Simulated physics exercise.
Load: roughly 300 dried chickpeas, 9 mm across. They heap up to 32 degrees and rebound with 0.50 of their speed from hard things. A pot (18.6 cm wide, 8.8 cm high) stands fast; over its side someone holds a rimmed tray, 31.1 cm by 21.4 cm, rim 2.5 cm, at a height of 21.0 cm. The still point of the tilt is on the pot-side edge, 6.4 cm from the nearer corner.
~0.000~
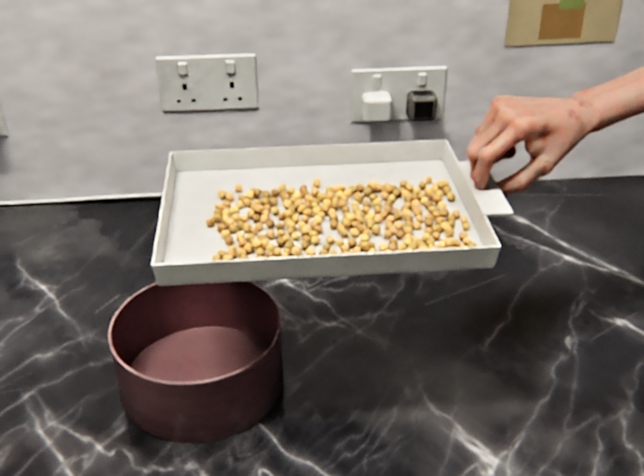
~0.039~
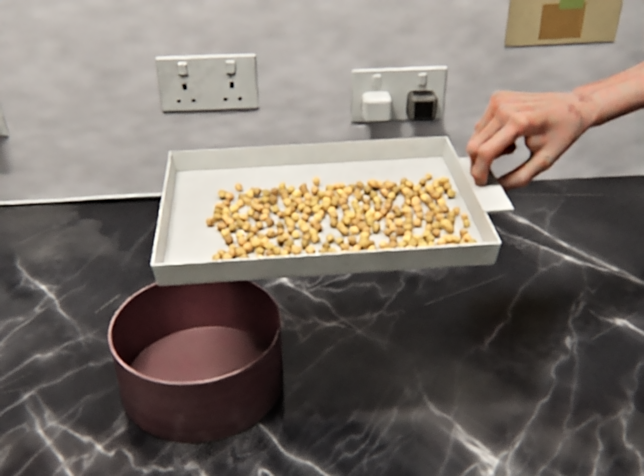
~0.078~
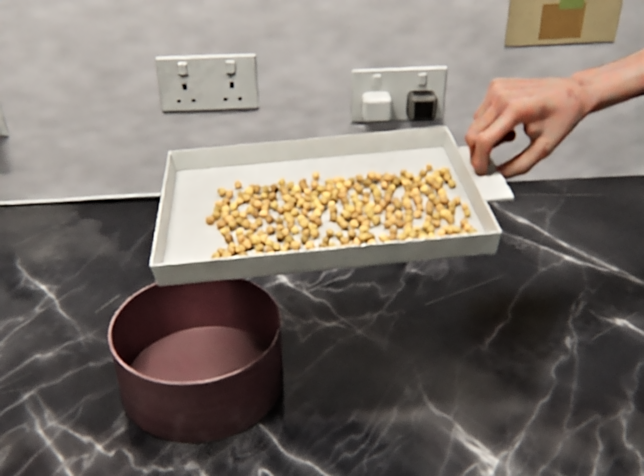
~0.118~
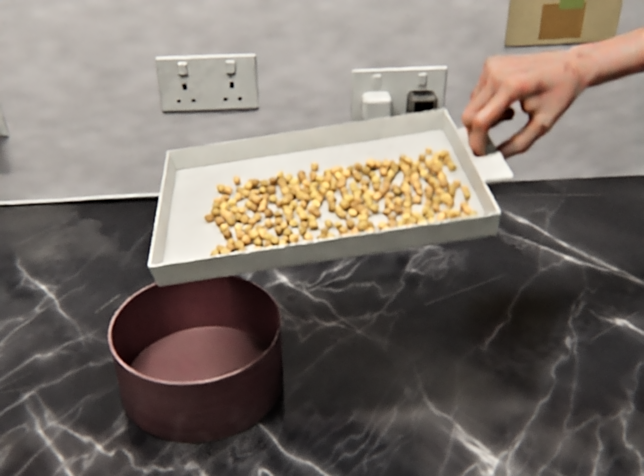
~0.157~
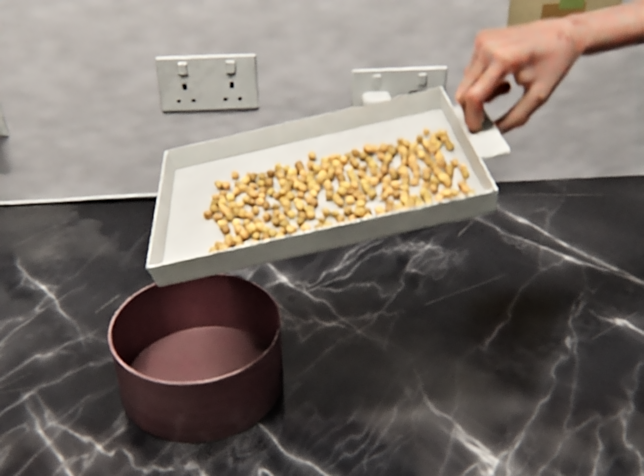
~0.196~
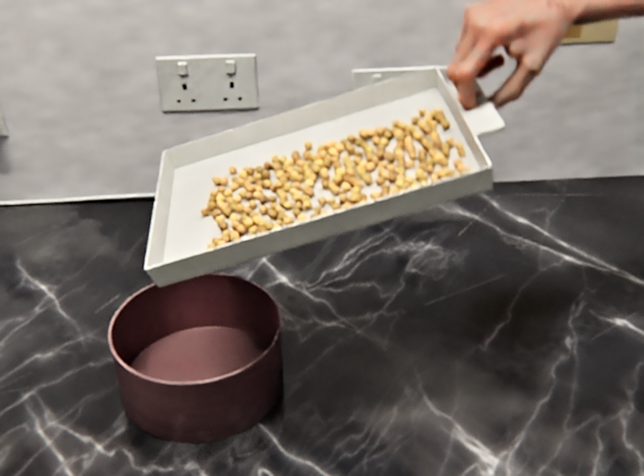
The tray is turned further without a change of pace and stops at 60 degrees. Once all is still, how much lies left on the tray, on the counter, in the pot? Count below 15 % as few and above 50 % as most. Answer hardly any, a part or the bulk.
Tray the bulk, counter a part, pot hardly any.
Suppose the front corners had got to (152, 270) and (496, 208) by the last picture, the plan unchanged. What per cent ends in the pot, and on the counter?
Pot 0, counter 10.
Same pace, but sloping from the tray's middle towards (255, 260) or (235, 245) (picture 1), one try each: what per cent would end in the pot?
Some 0 and 0 per cent.
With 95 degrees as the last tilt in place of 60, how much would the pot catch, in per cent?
Then about 25 per cent.
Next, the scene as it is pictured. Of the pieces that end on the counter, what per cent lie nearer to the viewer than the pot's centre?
Some 70 per cent.
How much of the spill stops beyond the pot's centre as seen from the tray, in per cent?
About 100 per cent.
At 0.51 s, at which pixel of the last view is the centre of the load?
Near (210, 168).
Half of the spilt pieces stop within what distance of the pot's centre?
About 22 cm.
After 0.38 s, tilt 39 degrees; the tray holds 100 %, the pot 0 %.
Then, at 0.51 s, tilt 54 degrees; the tray holds 100 %, the pot 0 %.
After 0.77 s, tilt 60 degrees; the tray holds 70 %, the pot 0 %.
At rest (1.7 s), tray 65 %, counter 35 %, pot 5 %.
